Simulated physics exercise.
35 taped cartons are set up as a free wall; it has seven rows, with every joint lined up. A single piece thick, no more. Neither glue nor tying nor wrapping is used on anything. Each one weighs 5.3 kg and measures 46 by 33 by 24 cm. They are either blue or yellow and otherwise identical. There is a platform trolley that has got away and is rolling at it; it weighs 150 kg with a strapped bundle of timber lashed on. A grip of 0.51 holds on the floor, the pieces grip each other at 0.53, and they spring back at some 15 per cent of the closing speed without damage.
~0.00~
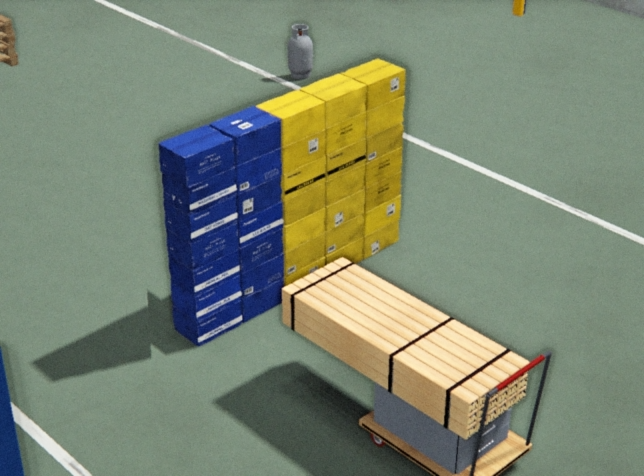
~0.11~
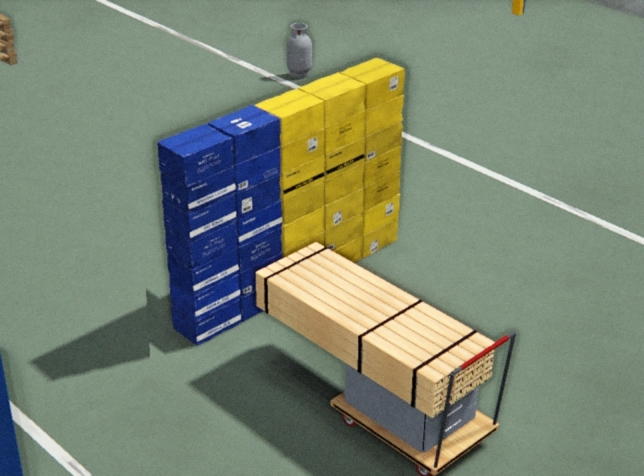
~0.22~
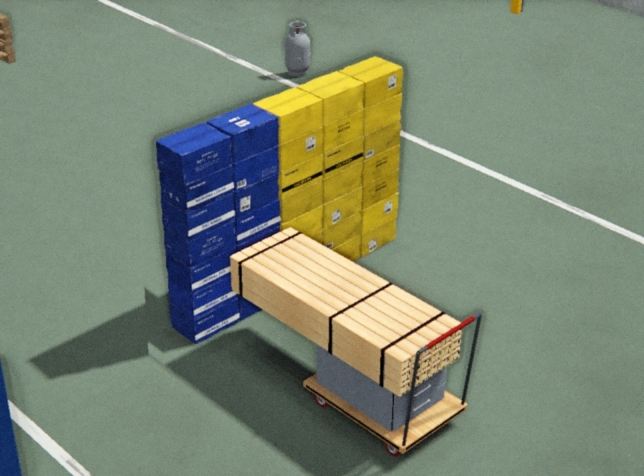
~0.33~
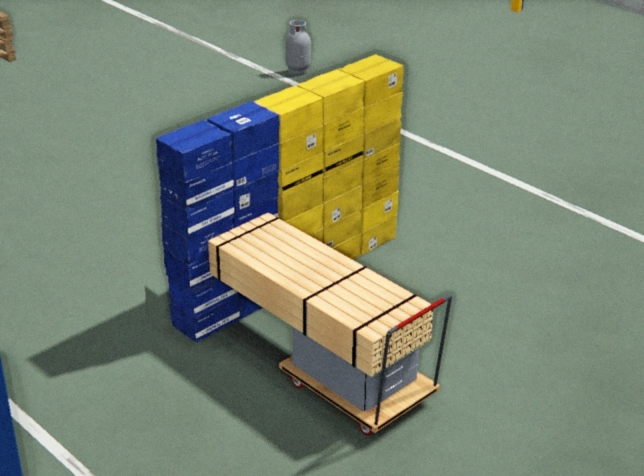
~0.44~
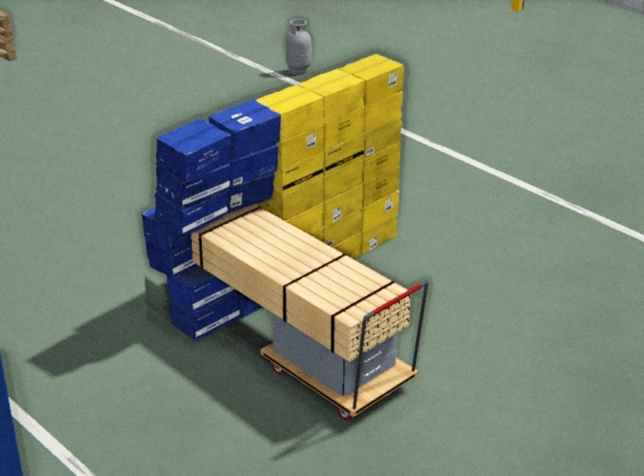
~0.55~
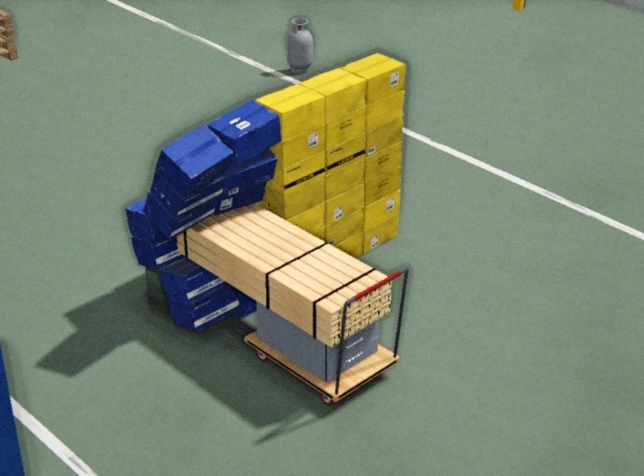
The video shows a trolley loaded with strapped timber rolling toward the upper left into a wall of blue and yellow cartons, its load pushing into the blue section, where cartons shift and lean while the yellow ones stay stacked.
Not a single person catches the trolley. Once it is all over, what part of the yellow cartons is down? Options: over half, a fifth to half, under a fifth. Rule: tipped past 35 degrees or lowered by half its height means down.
Down: Under a fifth.
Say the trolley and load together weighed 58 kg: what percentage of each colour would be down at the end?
In that case yellow comes to 0 and blue to 100 percent.
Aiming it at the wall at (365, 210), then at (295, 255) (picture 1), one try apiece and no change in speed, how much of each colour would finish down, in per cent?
For yellow it's 60 then 30 per cent, for blue 0 then 40 per cent.
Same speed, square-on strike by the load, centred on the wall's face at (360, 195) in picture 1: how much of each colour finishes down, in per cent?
Result - yellow: 50 %; blue: 0 %.
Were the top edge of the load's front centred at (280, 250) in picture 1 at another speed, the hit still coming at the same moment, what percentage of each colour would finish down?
Yellow 0%, blue 80%.
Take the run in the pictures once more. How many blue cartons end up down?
Blue: 10.
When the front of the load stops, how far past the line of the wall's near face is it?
180 cm.
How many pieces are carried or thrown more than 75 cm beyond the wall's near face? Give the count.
I'd estimate 12 pieces.
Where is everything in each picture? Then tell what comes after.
In the first frame (each place is the centre of the face we see best), load (287, 302) 79 cm short of the wall; top yellow carton (305, 124); top blue carton (260, 142); all as stacked.
In the second frame, load (261, 286) 51 cm short of the wall; top yellow carton (304, 123).
In the third frame, load (235, 270) 24 cm short of the wall; top yellow carton (302, 122).
In the fourth frame, load (213, 254) 30 mm into the wall's line; top yellow carton (302, 120); 4 have shifted.
In the fifth frame, load (196, 242) 25 cm into the wall's line; top yellow carton (303, 119); top blue carton (258, 137) tilted 3°; steepest lean 8°, the carton at (251, 194); 12 have shifted.
In the sixth frame, load 46 cm into the wall's line; top yellow carton (304, 118); top blue carton (259, 141) tilted 8°; steepest lean 27°, the carton at (198, 151); 13 have shifted.
By 0.72 s, load 76 cm past the wall's line, still rolling; none of the 21 yellow cartons down (8 of 35 in all colours); top yellow carton unmoved; top blue carton tilted 21°, 12 cm lower.
By 1.00 s, load 1.18 m past the wall's line, still rolling; none of the 21 yellow cartons down (10 of 35 in all colours); top yellow carton unmoved; top blue carton on its side.
By 1.44 s, load 1.65 m past the wall's line, still rolling; none of the 21 yellow cartons down (10 of 35 in all colours); top yellow carton unmoved; top blue carton upside down.
When it is over (2.5 s), load 1.79 m past the wall's line, stopped; none of the 21 yellow cartons down (10 of 35 in all colours); top yellow carton unmoved; top blue carton upside down. That is 0 per cent. In pixels of the last frame, middles, top yellow carton near (291, 112), top blue carton near (231, 185).
